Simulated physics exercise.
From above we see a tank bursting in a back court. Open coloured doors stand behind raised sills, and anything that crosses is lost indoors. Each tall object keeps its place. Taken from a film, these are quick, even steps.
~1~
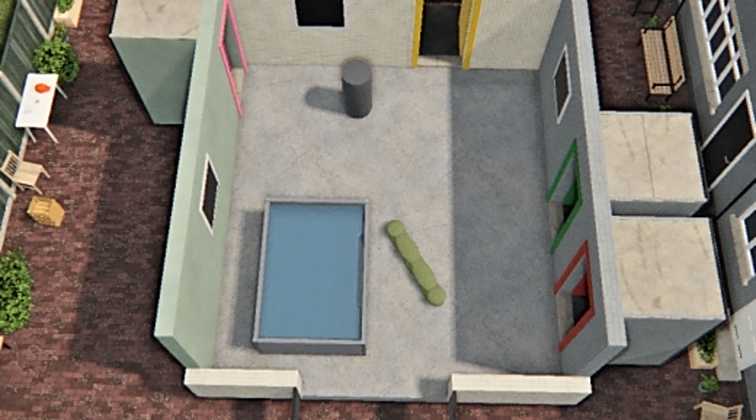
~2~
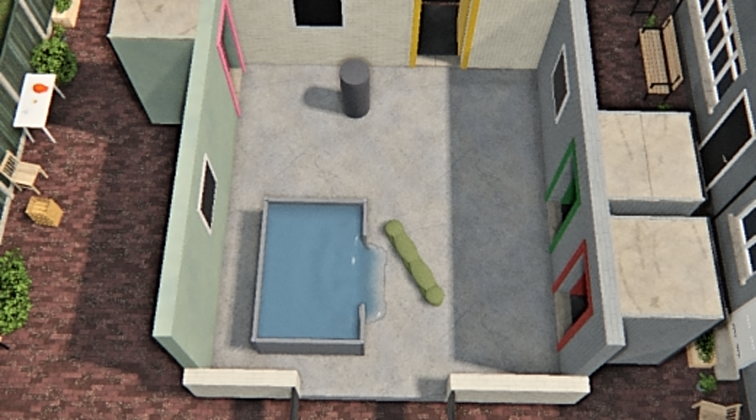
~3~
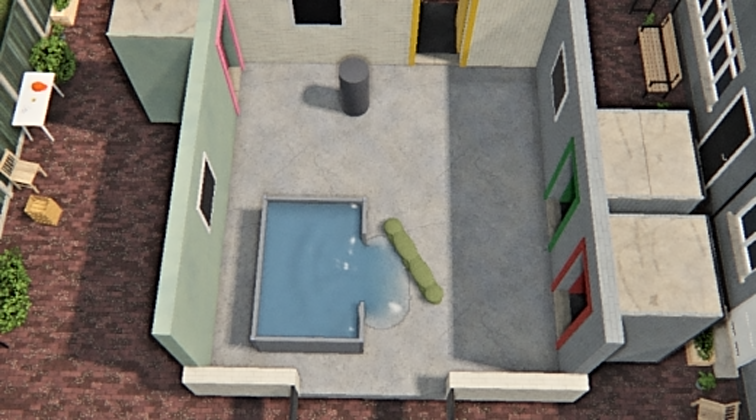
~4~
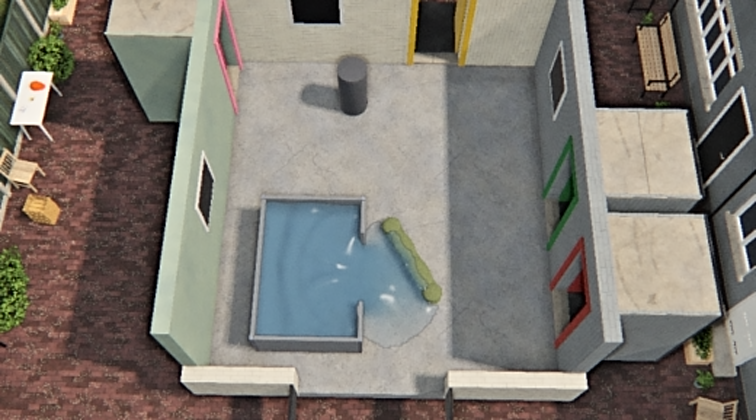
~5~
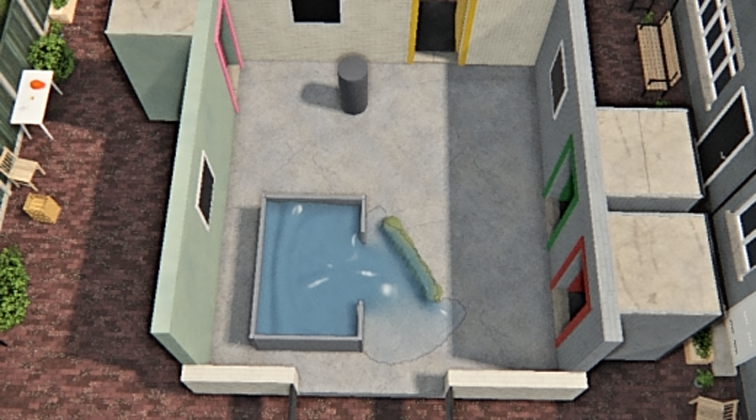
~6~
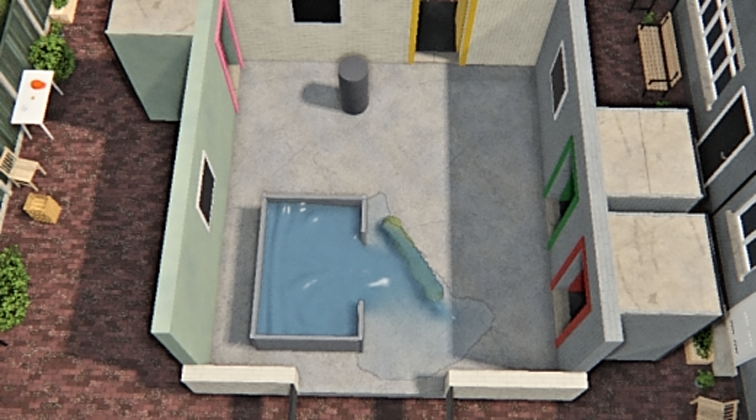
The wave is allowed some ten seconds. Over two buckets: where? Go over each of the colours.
Yellow door: Over two buckets; green door: Over two buckets; pink door: At most two buckets; red door: Over two buckets.
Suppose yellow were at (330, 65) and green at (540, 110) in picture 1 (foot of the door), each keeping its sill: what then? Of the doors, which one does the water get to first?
The red one, as it turns out.
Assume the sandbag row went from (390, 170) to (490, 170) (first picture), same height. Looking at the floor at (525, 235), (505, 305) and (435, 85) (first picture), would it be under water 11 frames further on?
As listed: Submerged, submerged, spared.
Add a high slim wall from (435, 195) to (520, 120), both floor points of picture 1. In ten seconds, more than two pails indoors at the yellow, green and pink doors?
Yellow door undershoots; green door overshoots; pink door undershoots.
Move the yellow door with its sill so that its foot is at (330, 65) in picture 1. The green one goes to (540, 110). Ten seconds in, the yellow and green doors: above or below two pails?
Yellow stays within the limit; green exceeds the limit.
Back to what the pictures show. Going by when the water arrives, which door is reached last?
My answer: The pink-painted one.
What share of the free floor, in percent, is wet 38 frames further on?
Roughly 70 percent, I reckon.
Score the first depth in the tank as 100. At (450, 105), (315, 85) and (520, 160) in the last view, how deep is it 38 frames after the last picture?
10, 2 and 6 per cent, roughly.
A moment on, water covers 30 % of the floor; the yellow door not reached, the green door not reached, the pink door not reached, the red door wet at the sill, nothing in.
Next, water covers 45 % of the floor; the yellow door not reached, the green door under two buckets in, the pink door not reached, the red door under two buckets in.
Then, water covers 55 % of the floor; the yellow door not reached, the green door over two buckets in, the pink door not reached, the red door over two buckets in.
Later, water covers 70 % of the floor; the yellow door over two buckets in, the green door over two buckets in, the pink door not reached, the red door over two buckets in.
In the end, water covers 85 % of the floor; the yellow door over two buckets in, the green door over two buckets in, the pink door wet at the sill, nothing in, the red door over two buckets in.
